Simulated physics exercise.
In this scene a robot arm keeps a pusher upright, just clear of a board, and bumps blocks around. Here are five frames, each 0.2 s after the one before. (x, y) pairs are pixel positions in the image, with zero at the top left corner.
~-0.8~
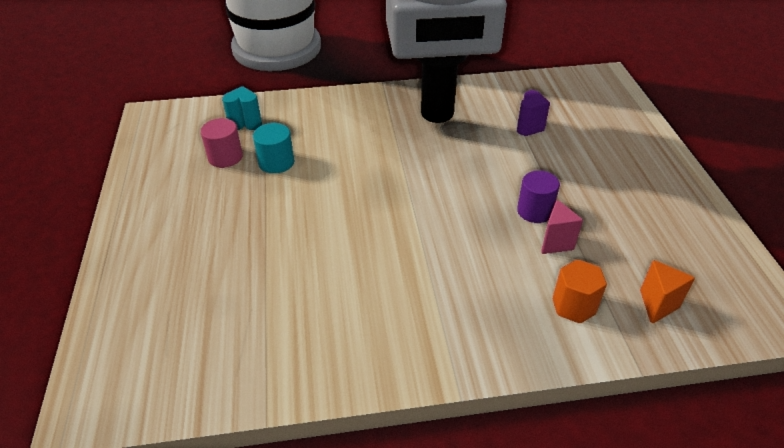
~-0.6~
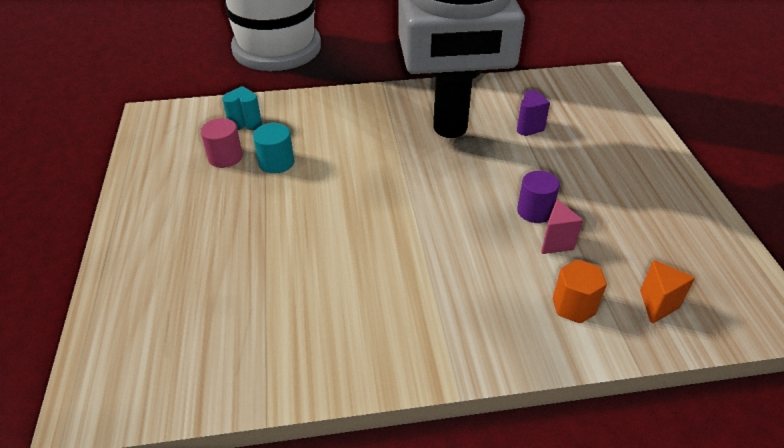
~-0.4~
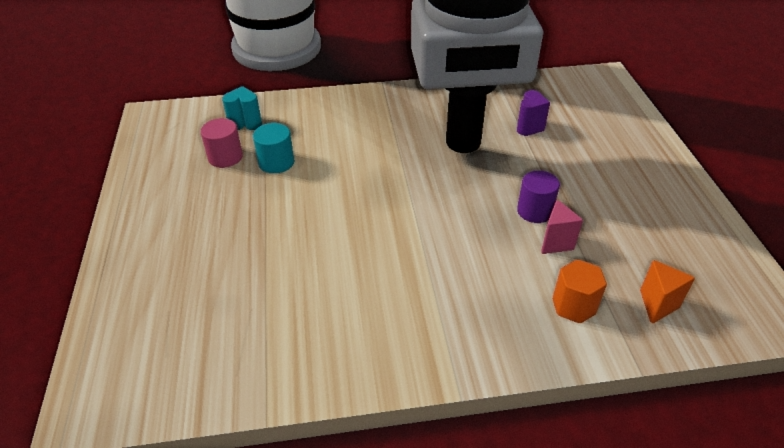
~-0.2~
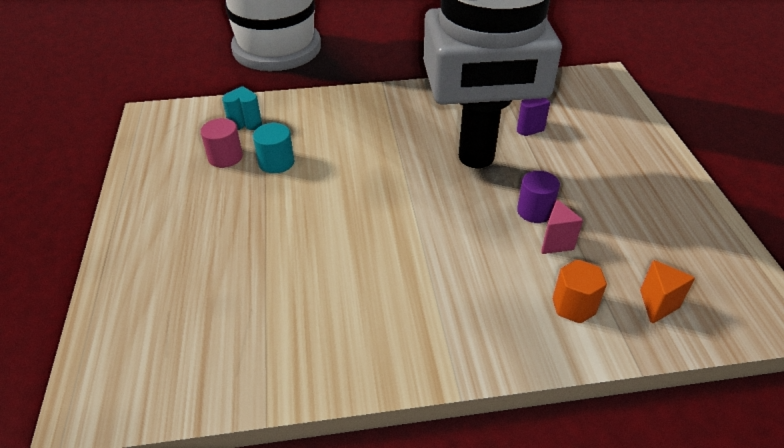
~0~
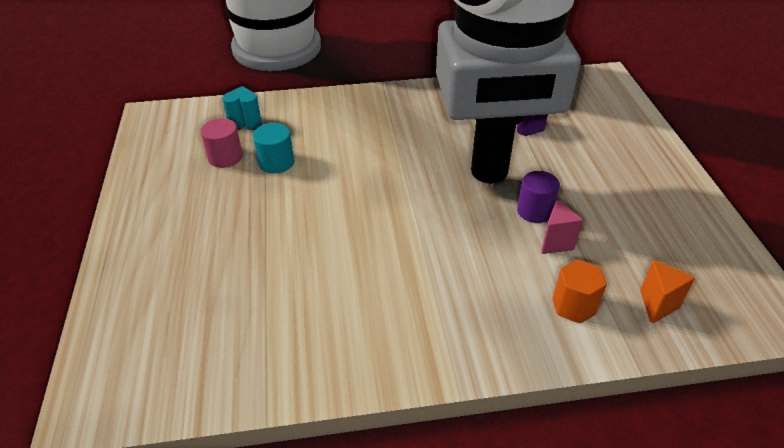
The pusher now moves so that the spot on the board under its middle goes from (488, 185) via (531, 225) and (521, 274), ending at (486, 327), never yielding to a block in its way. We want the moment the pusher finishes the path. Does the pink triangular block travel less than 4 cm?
The answer is yes.
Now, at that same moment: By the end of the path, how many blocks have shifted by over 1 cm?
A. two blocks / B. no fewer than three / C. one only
Option A.
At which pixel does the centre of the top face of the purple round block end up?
The centre of its top will be at (581, 201).
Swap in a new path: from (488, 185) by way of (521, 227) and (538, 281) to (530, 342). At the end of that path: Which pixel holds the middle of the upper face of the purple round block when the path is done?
The purple round block ends near (568, 197).
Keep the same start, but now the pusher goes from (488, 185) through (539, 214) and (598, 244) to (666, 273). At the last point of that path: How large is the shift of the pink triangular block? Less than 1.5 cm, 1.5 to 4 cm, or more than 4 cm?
Its final spot will lie 1.5 to 4 cm from the current one.
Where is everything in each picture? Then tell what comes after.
Tip of the pusher at (437, 115), middles of tops, purple round block at (541, 181), pink triangular block at (563, 214), orange six-sided block at (584, 276), in the first picture.
Pusher at (450, 129), nothing pushed, in the second picture.
Pusher at (463, 144), nothing pushed, in the third picture.
Pusher at (476, 159), nothing pushed, in the fourth picture.
Pusher at (489, 173), purple round block at (541, 181), pink triangular block at (563, 214), orange six-sided block at (584, 276), in the fifth picture.
On the path given first. One third of the way, pusher at (534, 214); purple round block at (578, 198); pink triangular block at (573, 220), turned 60° clockwise.
Two thirds of the way, pusher at (523, 264); purple round block at (581, 201); pink triangular block at (578, 230).
At the end, pusher at (488, 316); purple round block at (581, 201); pink triangular block at (578, 230); orange six-sided block unmoved.
